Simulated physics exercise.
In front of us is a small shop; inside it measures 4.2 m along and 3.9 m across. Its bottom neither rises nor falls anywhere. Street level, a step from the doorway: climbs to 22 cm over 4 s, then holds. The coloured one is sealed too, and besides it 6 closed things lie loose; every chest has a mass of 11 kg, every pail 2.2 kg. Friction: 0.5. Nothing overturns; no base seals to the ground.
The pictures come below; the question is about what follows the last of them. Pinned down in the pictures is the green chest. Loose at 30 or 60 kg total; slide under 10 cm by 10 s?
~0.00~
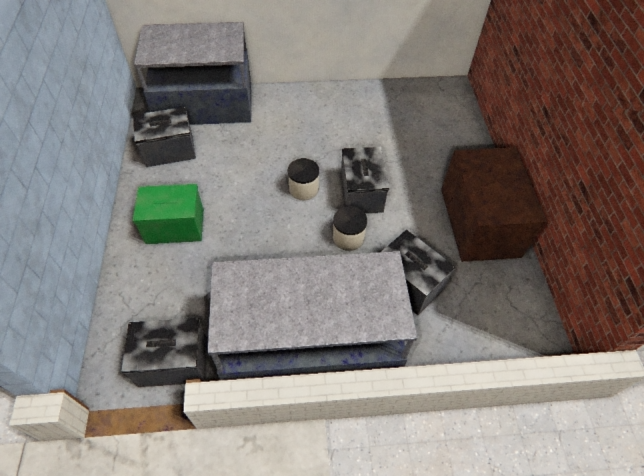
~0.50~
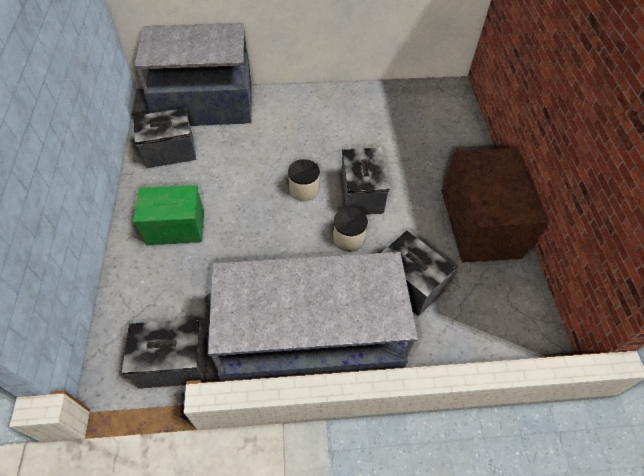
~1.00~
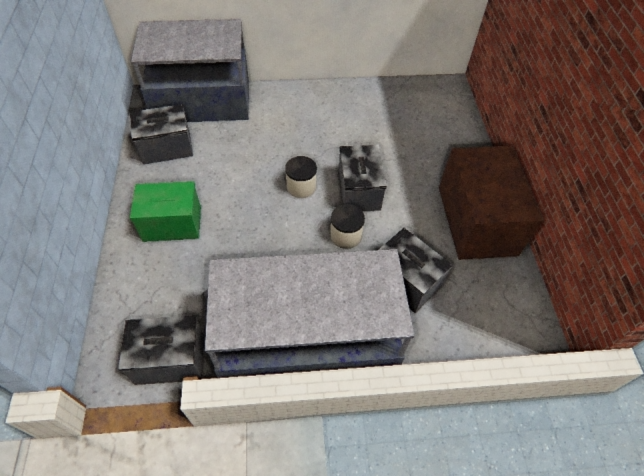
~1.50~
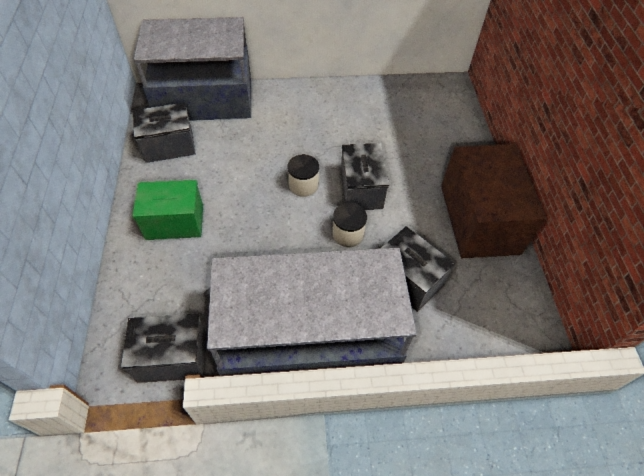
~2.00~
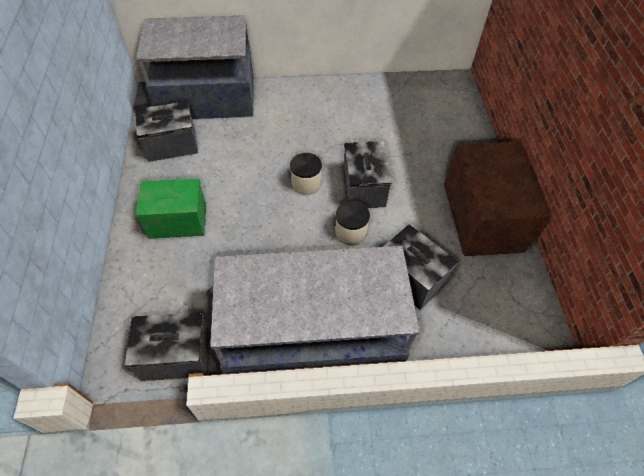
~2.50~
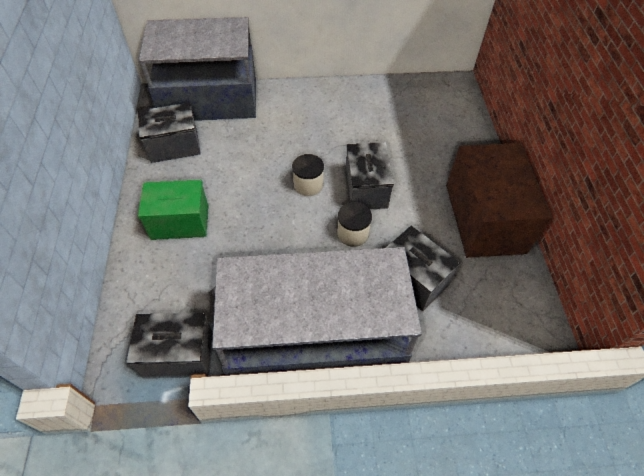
It will need the bigger ballast.
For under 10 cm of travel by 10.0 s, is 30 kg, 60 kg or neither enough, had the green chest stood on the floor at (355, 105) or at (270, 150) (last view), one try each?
Try by try, any option works; must use the heavier.
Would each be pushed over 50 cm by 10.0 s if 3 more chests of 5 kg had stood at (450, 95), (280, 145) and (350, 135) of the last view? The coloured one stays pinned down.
Below the mark, above the mark, above the mark.
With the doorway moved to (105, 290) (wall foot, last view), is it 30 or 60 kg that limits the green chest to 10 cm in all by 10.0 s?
The small mass already works.
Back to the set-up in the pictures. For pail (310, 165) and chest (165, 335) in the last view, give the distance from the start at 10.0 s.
250 cm and 450 cm respectively.
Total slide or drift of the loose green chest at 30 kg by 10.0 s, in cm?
About 50 cm.
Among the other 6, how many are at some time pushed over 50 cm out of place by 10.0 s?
It works out to 5.
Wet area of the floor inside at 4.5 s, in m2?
That flooded area is roughly 3.5 m2.
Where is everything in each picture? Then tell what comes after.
In the first frame, the green chest at (166, 202) rests on the ground; 0.0 m2 under water; 0 of 7 have shifted.
In the second frame, the green chest at (166, 203) rests on the ground; water covers 0.0 m2; 0 of 7 have shifted.
In the third frame, the green chest at (163, 199), on the bottom; 0.0 m2 under water; 0 of 7 have shifted.
In the fourth frame, the green chest at (165, 198), on the bottom; 0.0 m2 under water; 0 of 7 have shifted.
In the fifth frame, the green chest at (168, 196), on the bottom; 0.0 m2 under water; 0 of 7 have shifted.
In the sixth frame, the green chest at (171, 197) rests on the ground; water covers 0.3 m2; 0 of 7 have shifted.
After 3.5 s the green chest would be 0 cm from its start with 30 kg and 0 cm from its start with 60 kg; 0 cm of water round it then.
After 4.5 s the green chest would be 1 cm from its start with 30 kg and 0 cm from its start with 60 kg; 6 cm of water round it then.
After 7.0 s the green chest would be 17 cm from its start with 30 kg and 0 cm from its start with 60 kg; 7 cm of water round it then.
After 10.0 s the green chest would be 49 cm from its start with 30 kg and 0 cm from its start with 60 kg; 9 cm of water round it then.
